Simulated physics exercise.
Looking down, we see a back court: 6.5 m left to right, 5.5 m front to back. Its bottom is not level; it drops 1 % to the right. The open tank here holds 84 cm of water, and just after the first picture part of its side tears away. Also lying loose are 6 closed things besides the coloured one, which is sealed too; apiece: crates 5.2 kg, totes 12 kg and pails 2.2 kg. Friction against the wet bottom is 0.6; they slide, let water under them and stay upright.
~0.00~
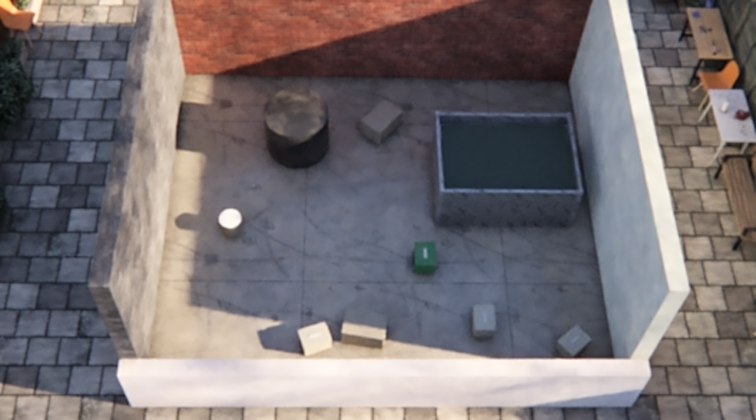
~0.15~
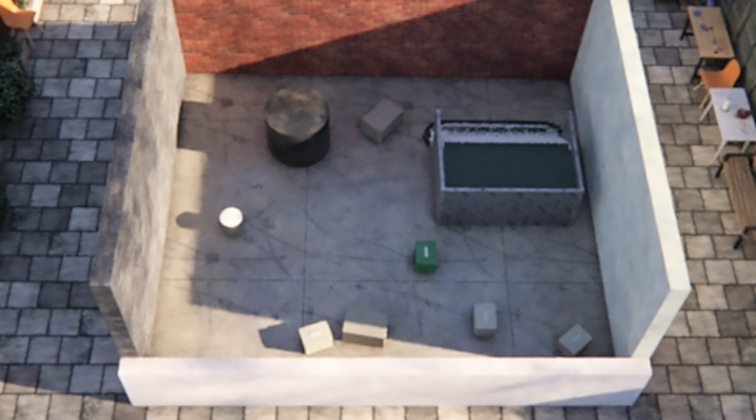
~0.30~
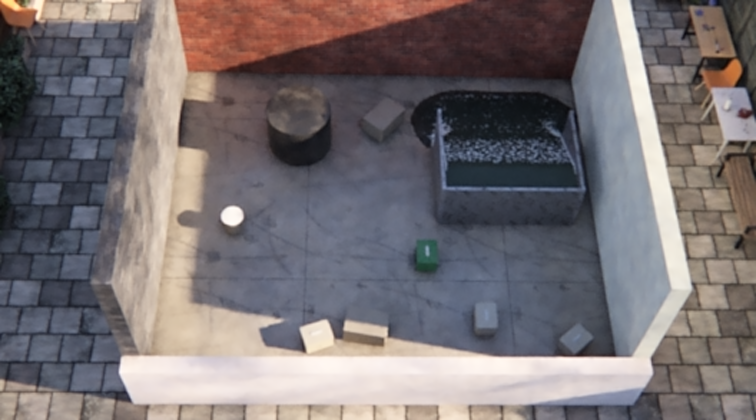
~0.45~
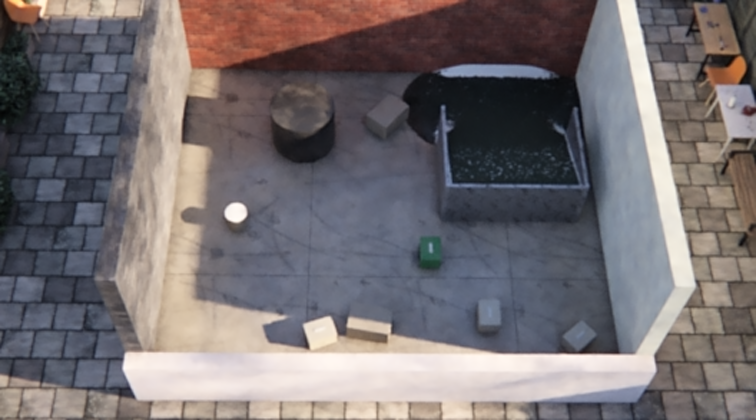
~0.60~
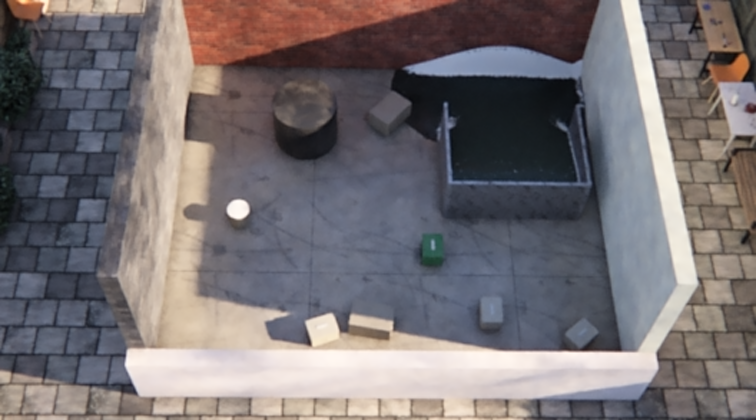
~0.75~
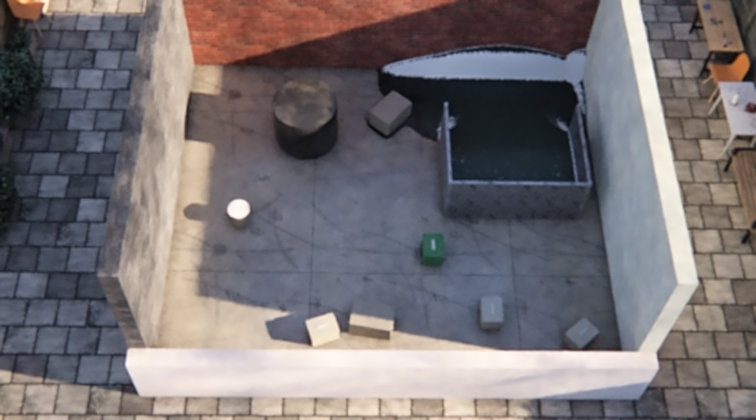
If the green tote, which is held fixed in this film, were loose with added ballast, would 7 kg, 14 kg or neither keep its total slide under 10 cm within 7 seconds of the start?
Most likely the lighter pick already works.
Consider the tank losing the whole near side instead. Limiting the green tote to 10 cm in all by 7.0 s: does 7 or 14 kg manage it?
Note: No mass sufficient.
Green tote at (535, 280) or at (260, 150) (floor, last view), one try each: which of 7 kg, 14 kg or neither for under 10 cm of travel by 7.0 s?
One by one: Lighter mass suffices; heavier mass alone.
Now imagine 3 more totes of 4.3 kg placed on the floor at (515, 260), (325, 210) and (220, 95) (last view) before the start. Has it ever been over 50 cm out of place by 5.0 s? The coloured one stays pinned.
First one stayed within, second went beyond, third went beyond.
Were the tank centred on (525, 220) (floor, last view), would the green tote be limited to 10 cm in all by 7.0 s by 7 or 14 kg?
Then the outcome is clear: Even the lighter works.
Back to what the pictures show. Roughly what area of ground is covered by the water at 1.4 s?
Close to 9.0 m2, I'd say.
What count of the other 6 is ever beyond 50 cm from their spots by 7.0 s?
I get 3.
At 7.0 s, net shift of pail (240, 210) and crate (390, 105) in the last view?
So the first is off by 250 centimetres, the second by 350 centimetres.
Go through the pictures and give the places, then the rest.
The green tote at (425, 253) rests on the ground; water covers 2.7 m2; 0 of 7 have shifted, in the first frame.
The green tote at (426, 252) rests on the ground; 3.9 m2 under water; 0 of 7 have shifted, in the second frame.
The green tote at (427, 251) rests on the ground; 5.6 m2 under water; 0 of 7 have shifted, in the third frame.
The green tote at (431, 248), on the bottom; 7.0 m2 under water; 0 of 7 have shifted, in the fourth frame.
The green tote at (433, 245), on the bottom; water covers 7.3 m2; 0 of 7 have shifted, in the fifth frame.
The green tote at (433, 245) rests on the ground; water covers 7.5 m2; 0 of 7 have shifted, in the sixth frame.
After 1.4 s the green tote would be 0 cm from its start with 7 kg and 0 cm from its start with 14 kg; 0 cm of water round it then.
After 3.1 s the green tote would be 0 cm from its start with 7 kg and 0 cm from its start with 14 kg; 0 cm of water round it then.
After 4.9 s the green tote would be 0 cm from its start with 7 kg and 0 cm from its start with 14 kg; 2 cm of water round it then.
After 7.0 s the green tote would be 1 cm from its start with 7 kg and 0 cm from its start with 14 kg; 5 cm of water round it then.
